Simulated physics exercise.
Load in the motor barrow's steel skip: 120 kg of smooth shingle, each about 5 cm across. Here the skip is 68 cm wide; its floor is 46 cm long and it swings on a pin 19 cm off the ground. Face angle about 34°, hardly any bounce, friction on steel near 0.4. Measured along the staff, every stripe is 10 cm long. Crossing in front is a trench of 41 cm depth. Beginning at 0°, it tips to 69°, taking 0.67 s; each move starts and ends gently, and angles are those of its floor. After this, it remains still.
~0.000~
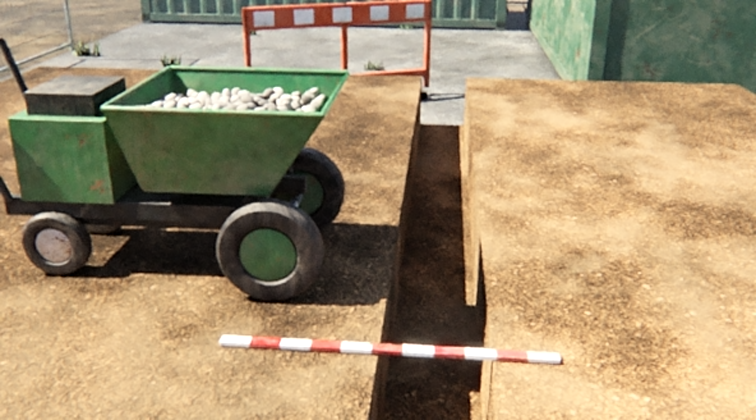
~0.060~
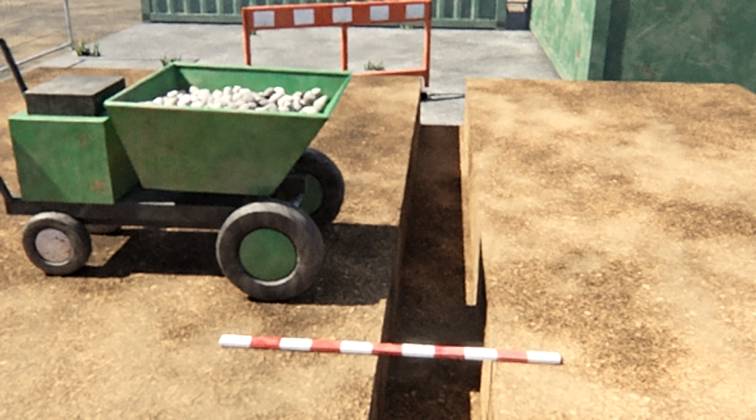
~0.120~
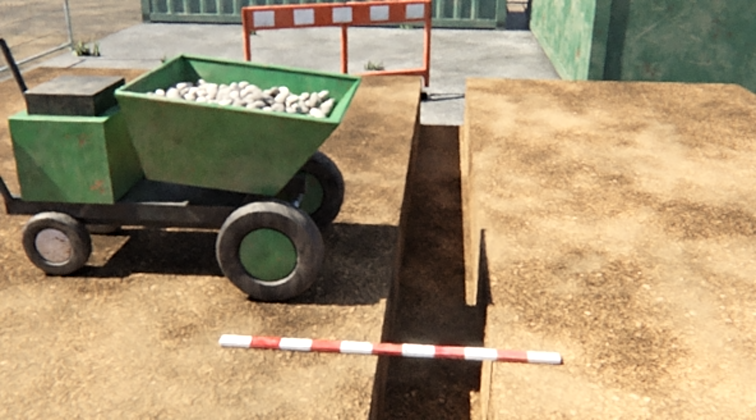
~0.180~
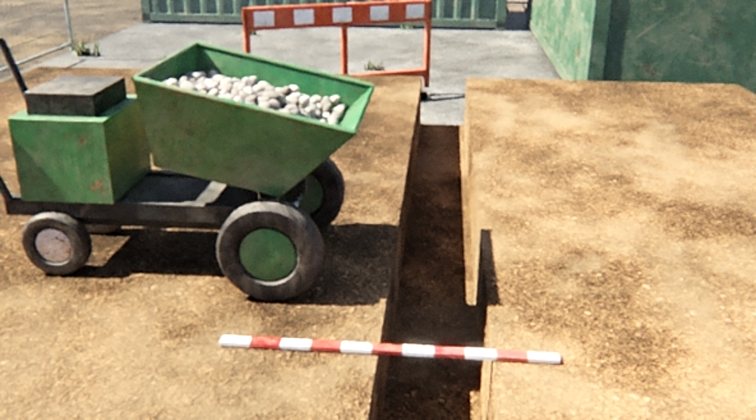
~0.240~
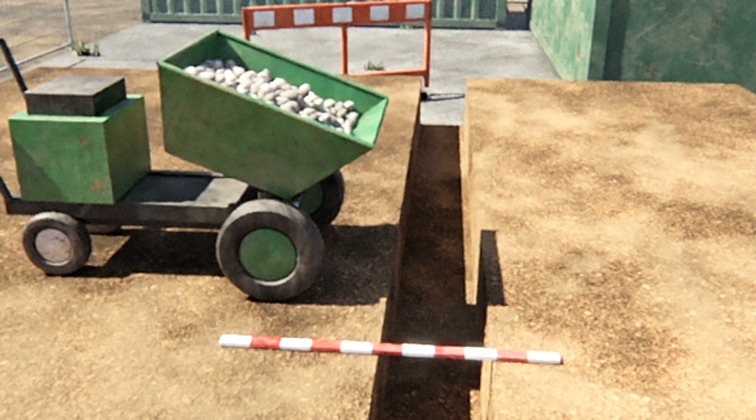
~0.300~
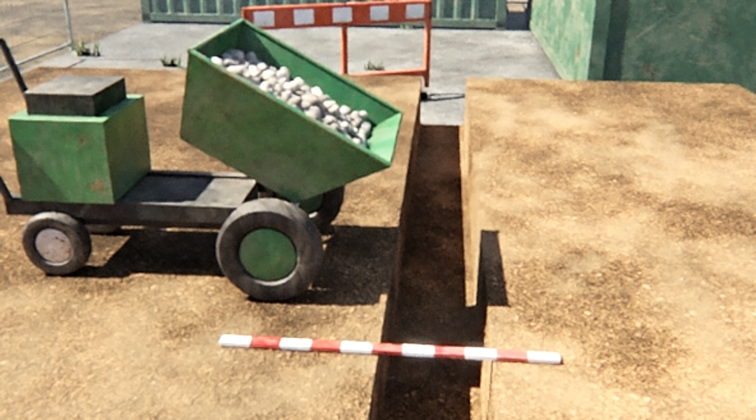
The green skip of stones on the motor barrow tilts steadily toward the trench at right.
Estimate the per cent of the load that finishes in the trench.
Roughly 62 percent.
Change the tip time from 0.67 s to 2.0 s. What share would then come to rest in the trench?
With that change, it comes to around 85 per cent.
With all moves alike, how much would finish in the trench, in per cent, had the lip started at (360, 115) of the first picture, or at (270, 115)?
I'd expect some 35 per cent, then some 95.
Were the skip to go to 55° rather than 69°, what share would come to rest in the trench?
Some 35% would finish there.
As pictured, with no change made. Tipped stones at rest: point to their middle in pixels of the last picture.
Their middle is at about (467, 332).
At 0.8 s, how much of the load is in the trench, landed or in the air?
I'd put it near 15 per cent.
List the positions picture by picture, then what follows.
The skip is at 0°, its lip at (323, 116); the top of the load is at (243, 101), in the first frame.
Lip at (327, 117), floor tilted 2°, highest stones at (219, 99); the stones move at 0.3 m/s on average, in the second frame.
Lip at (339, 123), floor tilted 6°, highest stones at (189, 92); the stones move at 0.7 m/s on average, in the third frame.
The skip is at 12°, its lip at (355, 133); the top of the load is at (198, 81); the stones move at 0.9 m/s on average, in the fourth frame.
Lip at (373, 147), floor tilted 20°, highest stones at (215, 70); the stones move at 1.1 m/s on average, in the fifth frame.
Lip at (390, 166), floor tilted 29°, highest stones at (235, 60); the stones move at 1.2 m/s on average, in the sixth frame.
After 0.5 s the floor is at 58°; 100 % in the skip; the foremost stones are at (411, 196).
After 0.8 s the floor is at 69°; 76 % in the skip, 16 % in the trench, 8 % past the trench; the foremost stones are at (522, 281).
After 1.1 s the floor is at 69°; 30 % in the skip, 32 % in the trench, 38 % past the trench; the foremost stones are at (699, 293).
After 3.1 s the floor is at 69°; 0 % in the skip, 62 % in the trench, 38 % past the trench; the foremost stones are past the picture's edge.
